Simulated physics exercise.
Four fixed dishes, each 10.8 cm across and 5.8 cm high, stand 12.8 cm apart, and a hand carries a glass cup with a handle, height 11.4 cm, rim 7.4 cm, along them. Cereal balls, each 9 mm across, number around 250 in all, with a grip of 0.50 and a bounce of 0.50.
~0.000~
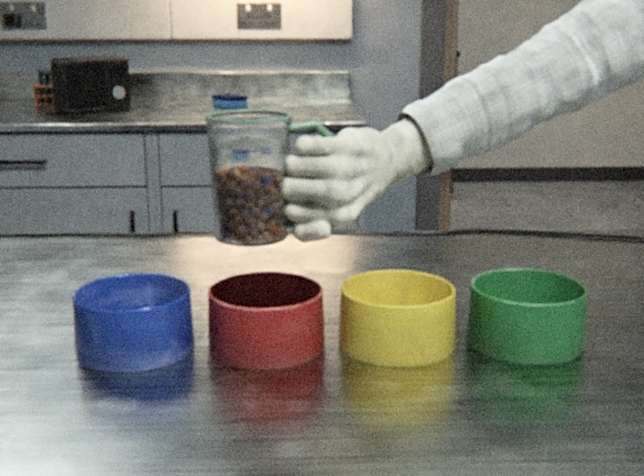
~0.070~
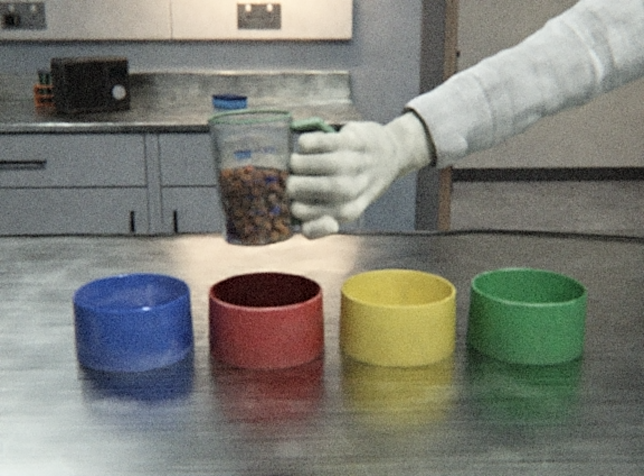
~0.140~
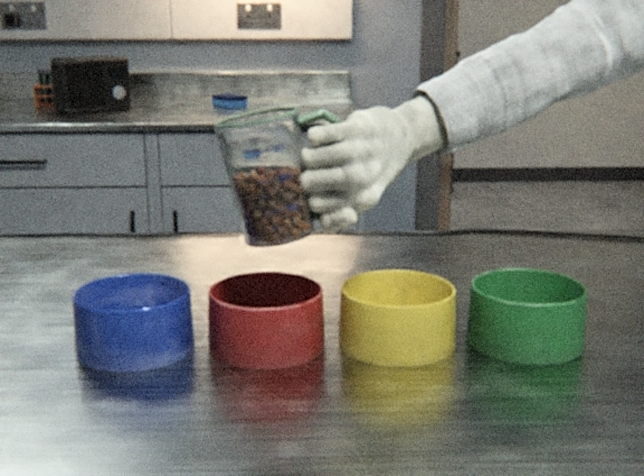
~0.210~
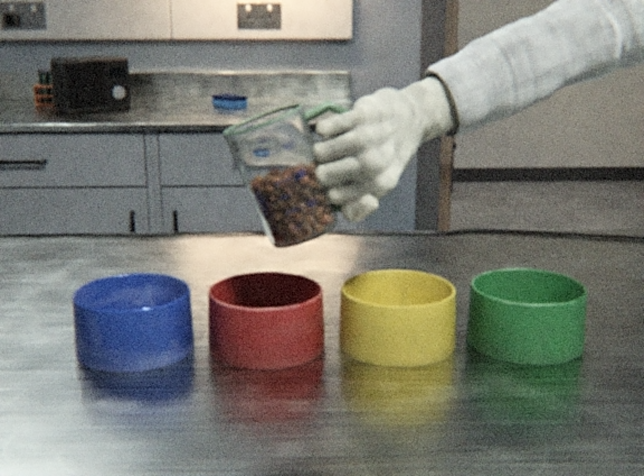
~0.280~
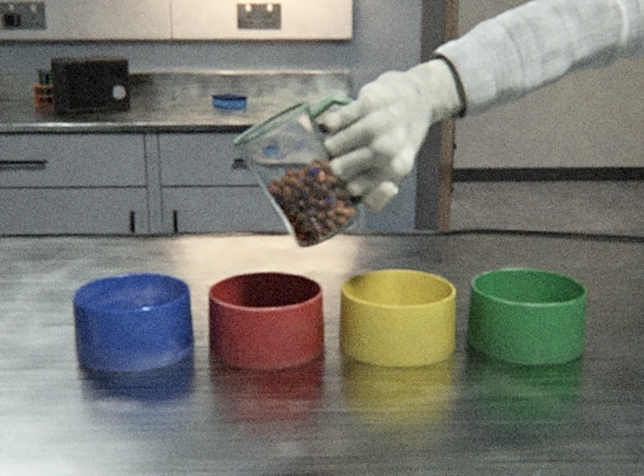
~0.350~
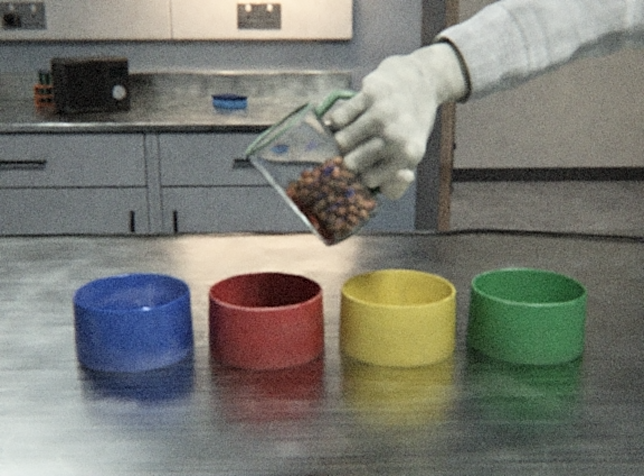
The footage shows a gloved hand holding a clear handled cup of small brownish balls above a row of blue, red, yellow and green dishes, moving it a short way right while tilting its rim increasingly to the left.
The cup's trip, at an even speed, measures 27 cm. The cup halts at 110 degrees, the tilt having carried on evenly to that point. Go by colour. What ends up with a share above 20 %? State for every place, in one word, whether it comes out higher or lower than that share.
Red: Lower, blue: Lower, green: Lower, yellow: Higher, counter: Higher.
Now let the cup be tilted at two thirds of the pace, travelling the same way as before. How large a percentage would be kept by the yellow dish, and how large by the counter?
Shares - yellow: 40, counter: 60.
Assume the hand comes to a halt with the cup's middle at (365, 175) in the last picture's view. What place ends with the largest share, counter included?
Result: Largest portion at red.
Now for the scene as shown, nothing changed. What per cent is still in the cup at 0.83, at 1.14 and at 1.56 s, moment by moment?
About 100, 75, 35.
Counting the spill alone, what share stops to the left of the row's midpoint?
Estimated share comes to about 0 per cent.
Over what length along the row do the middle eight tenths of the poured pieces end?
I'd put it at close to 10 cm.
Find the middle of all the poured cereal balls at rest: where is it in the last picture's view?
Close to pixel (429, 334).
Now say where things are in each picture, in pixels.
In the first picture, cup at (250, 177), tilt 0 degrees, lip at (208, 117), moved 0.0 cm; middle of the pieces at (249, 205); blue dish at (132, 292); red dish at (266, 290); yellow dish at (398, 288); green dish at (528, 286).
In the second picture, cup at (255, 177), tilt 3 degrees, lip at (210, 118), moved 0.4 cm; middle of the pieces at (255, 205).
In the third picture, cup at (268, 177), tilt 10 degrees, lip at (216, 125), moved 1.7 cm; middle of the pieces at (272, 205).
In the fourth picture, cup at (284, 177), tilt 19 degrees, lip at (225, 133), moved 3.2 cm; middle of the pieces at (292, 204).
In the fifth picture, cup at (300, 177), tilt 28 degrees, lip at (235, 143), moved 4.7 cm; middle of the pieces at (312, 202).
In the sixth picture, cup at (316, 177), tilt 37 degrees, lip at (247, 153), moved 6.1 cm; middle of the pieces at (332, 200); blue dish at (132, 292); red dish at (266, 290); yellow dish at (398, 288); green dish at (528, 286). The cup turns about 130 degrees a second and travels 21 cm a second.
After 0.83 s, tilt 99 degrees; cup holds 100 %.
After 1.14 s, tilt 110 degrees; cup holds 75 %, yellow 20 %.
After 1.56 s, tilt 110 degrees; cup holds 35 %, green 5 %, yellow 45 %.
By 2.9 s all is still; red 0 %, blue 0 %, green 5 %, yellow 55 %, counter 40 %.
